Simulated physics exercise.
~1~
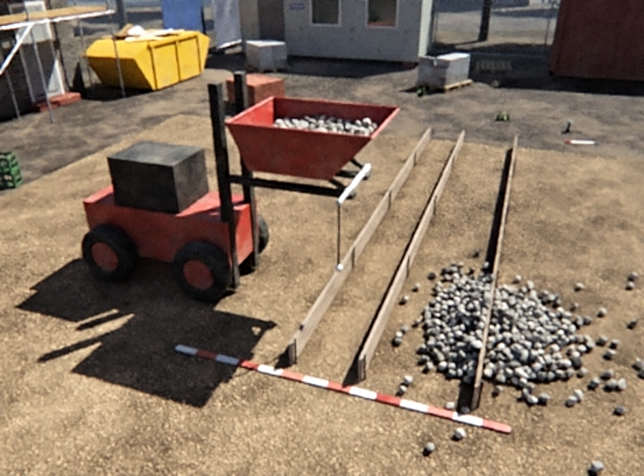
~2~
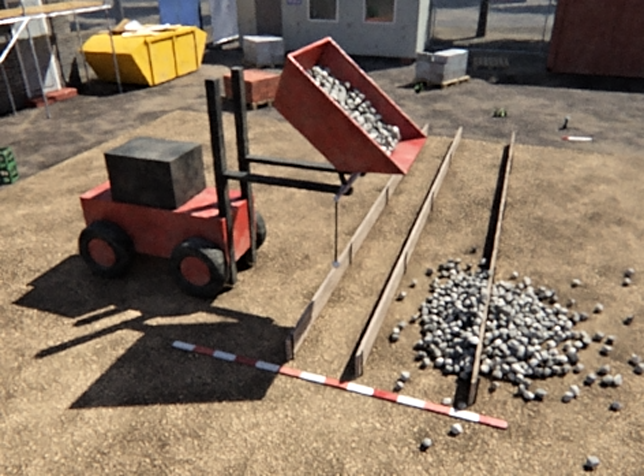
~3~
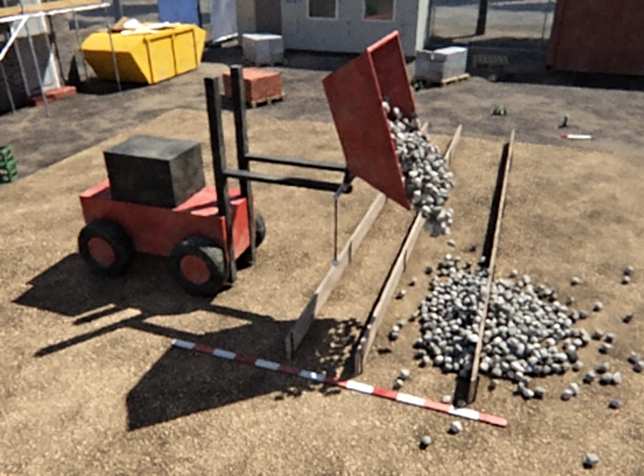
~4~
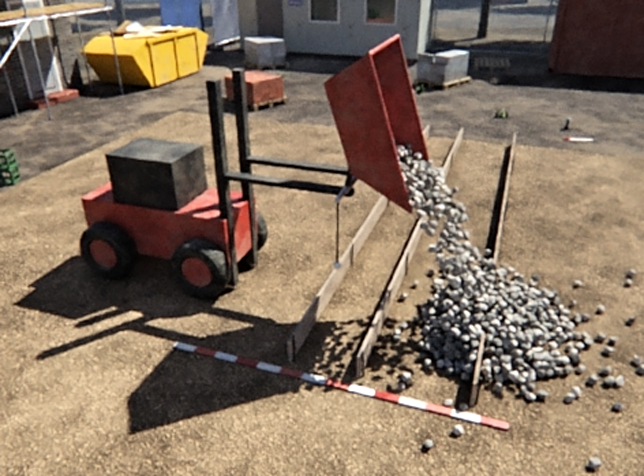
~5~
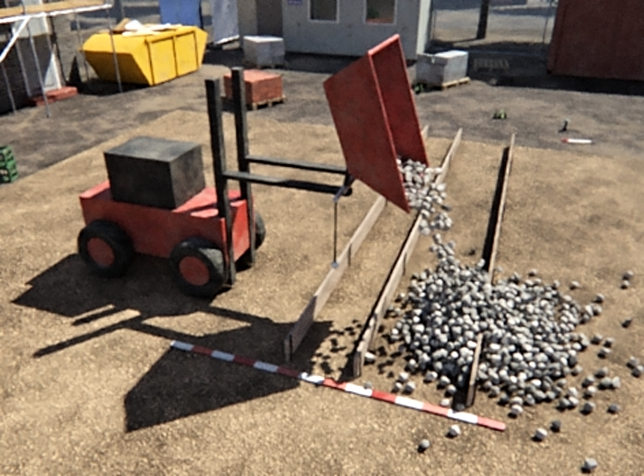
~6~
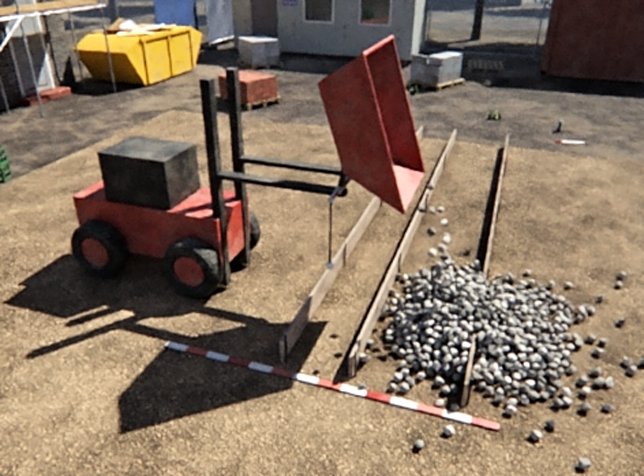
A sunlit yard of brown gravelly ground is seen from above at a slight angle, with a yellow skip and sheds behind. On the left stands a red fork truck with a black block on its back, holding a red skip of grey stones, while three upright boards, a red and white staff and an earlier heap lie to the right. The skip tips steeply to the right, and the stones slide to its lip. They pour down between the middle and last boards, spreading over the old heap and past the last board. The stream thins until the skip hangs empty and still above a broader pile.
